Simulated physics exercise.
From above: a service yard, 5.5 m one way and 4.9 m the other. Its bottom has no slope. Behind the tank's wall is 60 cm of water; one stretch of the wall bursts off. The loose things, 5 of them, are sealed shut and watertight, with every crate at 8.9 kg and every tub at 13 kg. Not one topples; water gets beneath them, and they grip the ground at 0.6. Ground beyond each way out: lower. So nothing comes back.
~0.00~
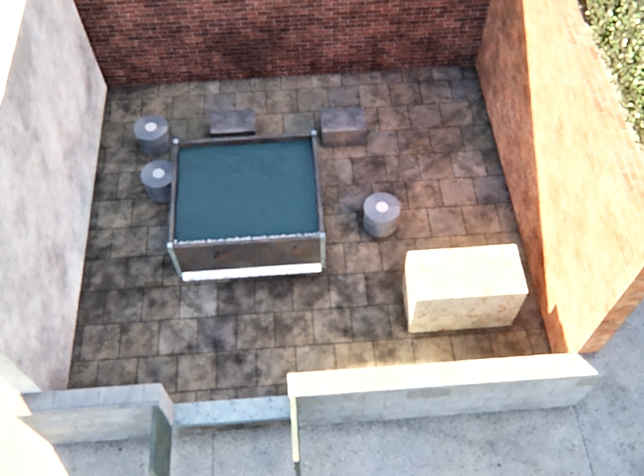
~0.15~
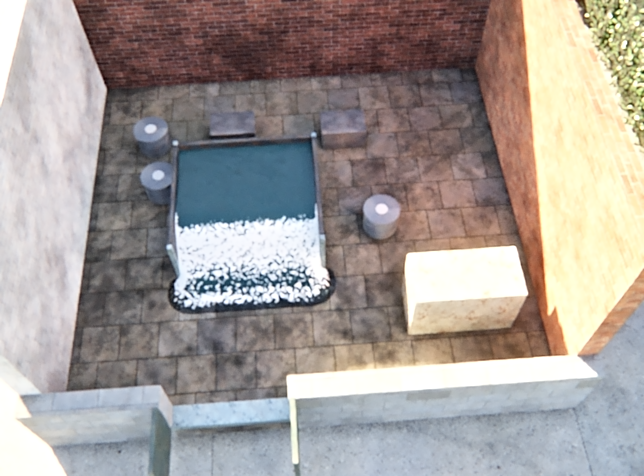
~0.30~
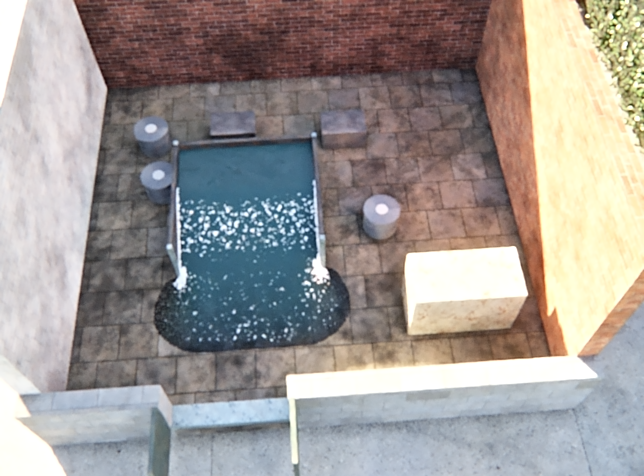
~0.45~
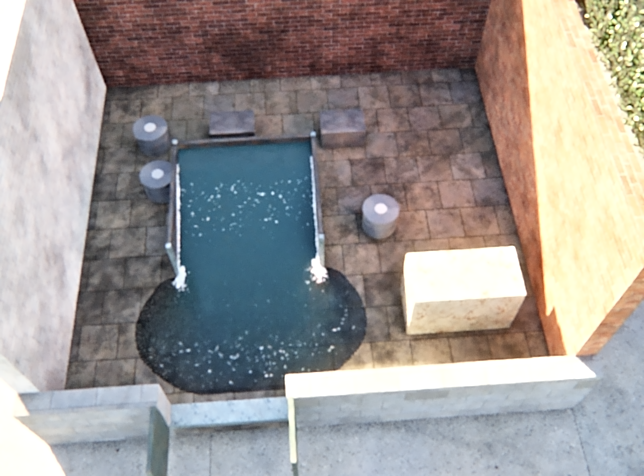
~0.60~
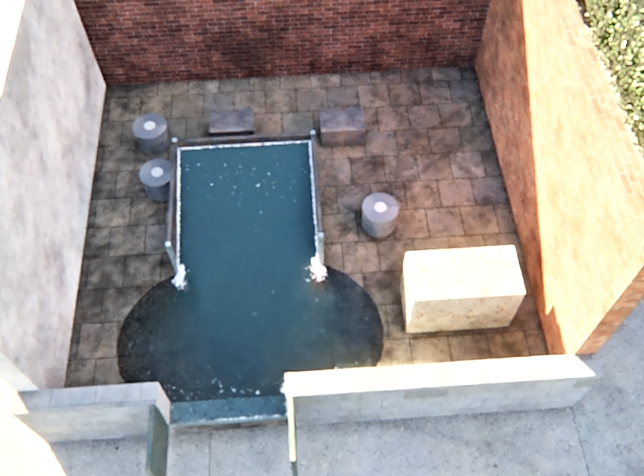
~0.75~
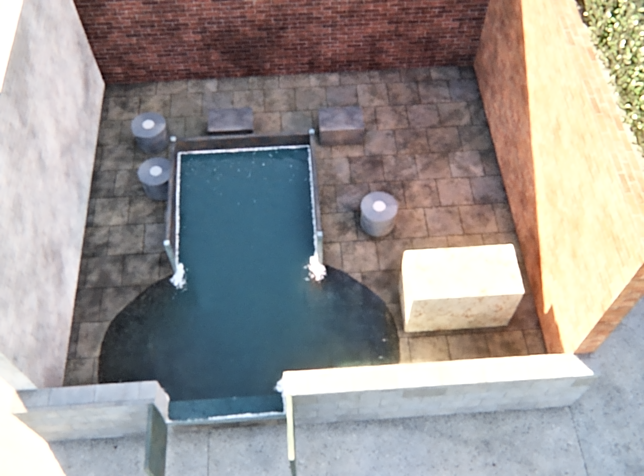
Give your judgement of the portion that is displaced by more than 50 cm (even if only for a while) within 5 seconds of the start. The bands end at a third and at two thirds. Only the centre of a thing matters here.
A minority short of a third gets shifted.
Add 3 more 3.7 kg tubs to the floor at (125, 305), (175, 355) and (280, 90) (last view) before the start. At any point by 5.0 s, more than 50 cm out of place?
First exceeds it, second exceeds it, third falls shy.
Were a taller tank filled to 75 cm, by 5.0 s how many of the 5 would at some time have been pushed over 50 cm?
0.
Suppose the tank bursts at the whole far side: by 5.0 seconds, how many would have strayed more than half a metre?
Then it comes to 4.
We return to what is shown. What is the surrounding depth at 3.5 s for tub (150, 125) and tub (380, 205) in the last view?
First roughly 2 cm, second roughly 2 cm.
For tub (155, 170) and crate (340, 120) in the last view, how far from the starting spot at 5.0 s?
Taking them in turn, I get 10 cm for the first and 0 cm for the second.
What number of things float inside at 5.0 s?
0.
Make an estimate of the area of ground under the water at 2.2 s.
10.5 m2.
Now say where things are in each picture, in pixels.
The first frame shows a crate at (233, 121), on the bottom; a crate at (343, 120) rests on the ground; water covers 2.5 m2; 0 of 5 have shifted.
The second frame shows a crate at (232, 123), on the bottom; a crate at (343, 122) rests on the ground; 3.5 m2 under water; 0 of 5 have shifted.
The third frame shows a crate at (233, 123) rests on the ground; a crate at (343, 122) rests on the ground; 4.5 m2 under water; 0 of 5 have shifted.
The fourth frame shows a crate at (232, 122) rests on the ground; a crate at (342, 121) rests on the ground; water covers 5.9 m2; 0 of 5 have shifted.
The fifth frame shows a crate at (232, 120) rests on the ground; a crate at (342, 120) rests on the ground; water covers 7.2 m2; 0 of 5 have shifted.
The sixth frame shows a crate at (231, 119), on the bottom; a crate at (341, 119), on the bottom; water covers 7.7 m2; 0 of 5 have shifted.
After 1.1 s 0 of 5 are over 50 cm from their spots; 0 afloat.
After 2.2 s 0 of 5 are over 50 cm from their spots; 0 afloat.
After 3.5 s 0 of 5 are over 50 cm from their spots; 0 afloat.
After 5.0 s 0 of 5 are over 50 cm from their spots, and 0 have been at some point; 0 afloat.
